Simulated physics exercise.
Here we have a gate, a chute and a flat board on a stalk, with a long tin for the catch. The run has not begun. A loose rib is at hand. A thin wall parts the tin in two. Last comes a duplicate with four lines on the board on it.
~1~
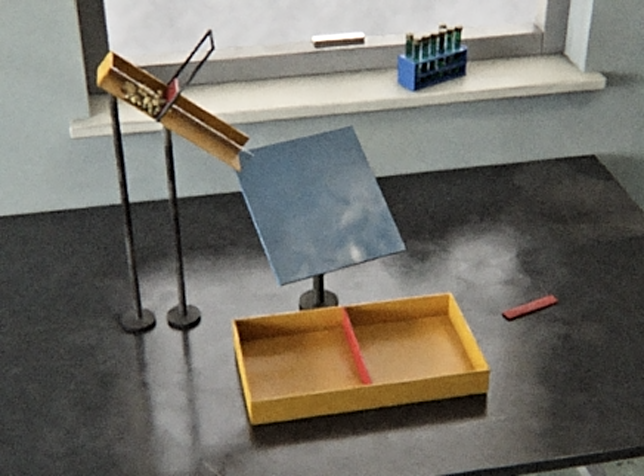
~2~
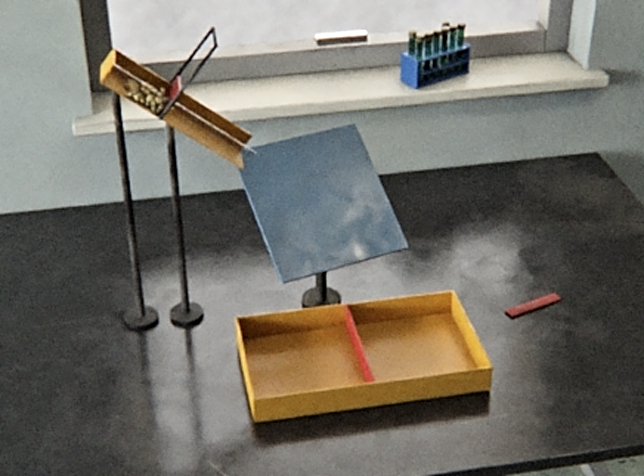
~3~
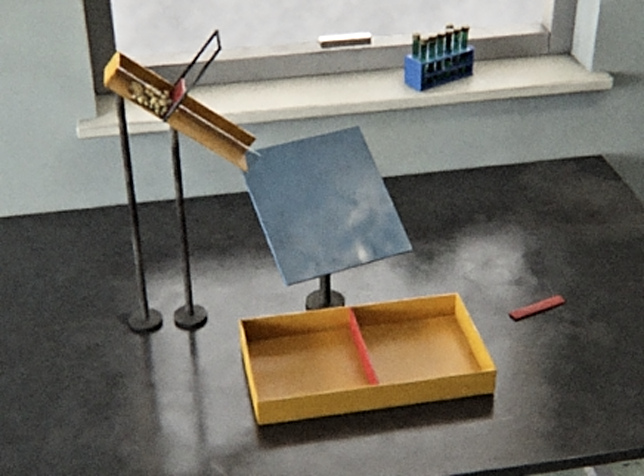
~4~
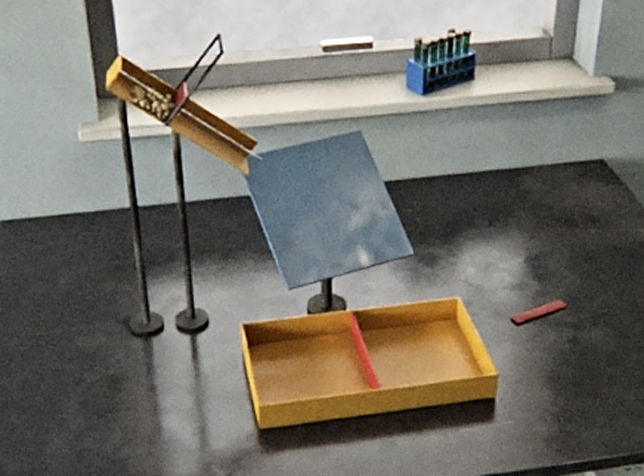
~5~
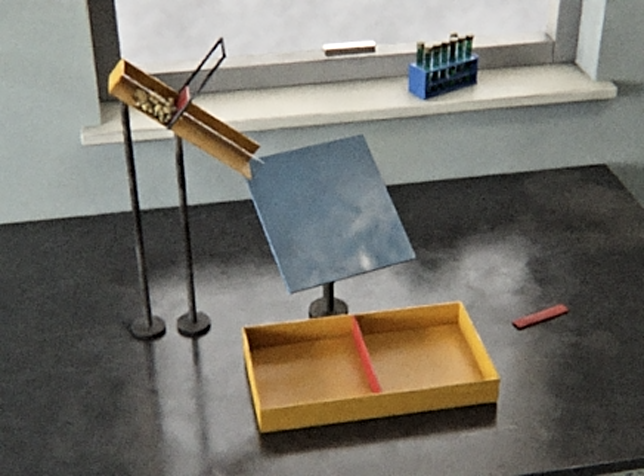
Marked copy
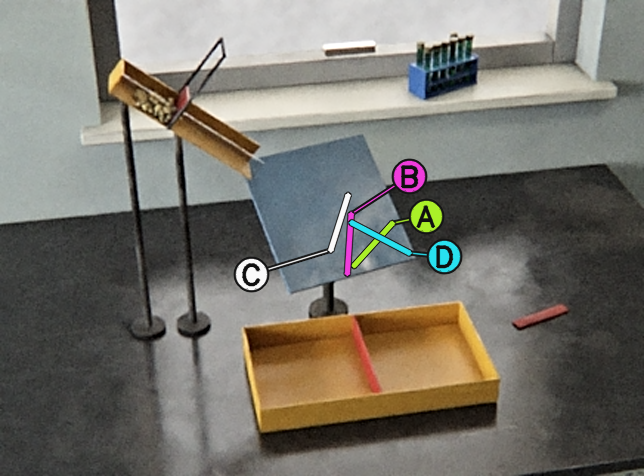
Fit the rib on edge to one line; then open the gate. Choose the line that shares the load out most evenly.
A works best here.
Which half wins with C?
More lands on the left.
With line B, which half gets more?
More lands on the left.
On the marked copy, line A from (392, 223) to (354, 265); line B from (351, 214) to (347, 273); line C from (348, 195) to (330, 250); line D from (351, 222) to (409, 252).
With A, of what is caught, roughly two thirds in the left half, roughly a third in the right.
With B, of what is caught, the larger part in the left half, about a tenth in the right.
With C, of what is caught, the larger part in the left half, about a tenth in the right.
With D, of what is caught, about a tenth in the left half, the larger part in the right.
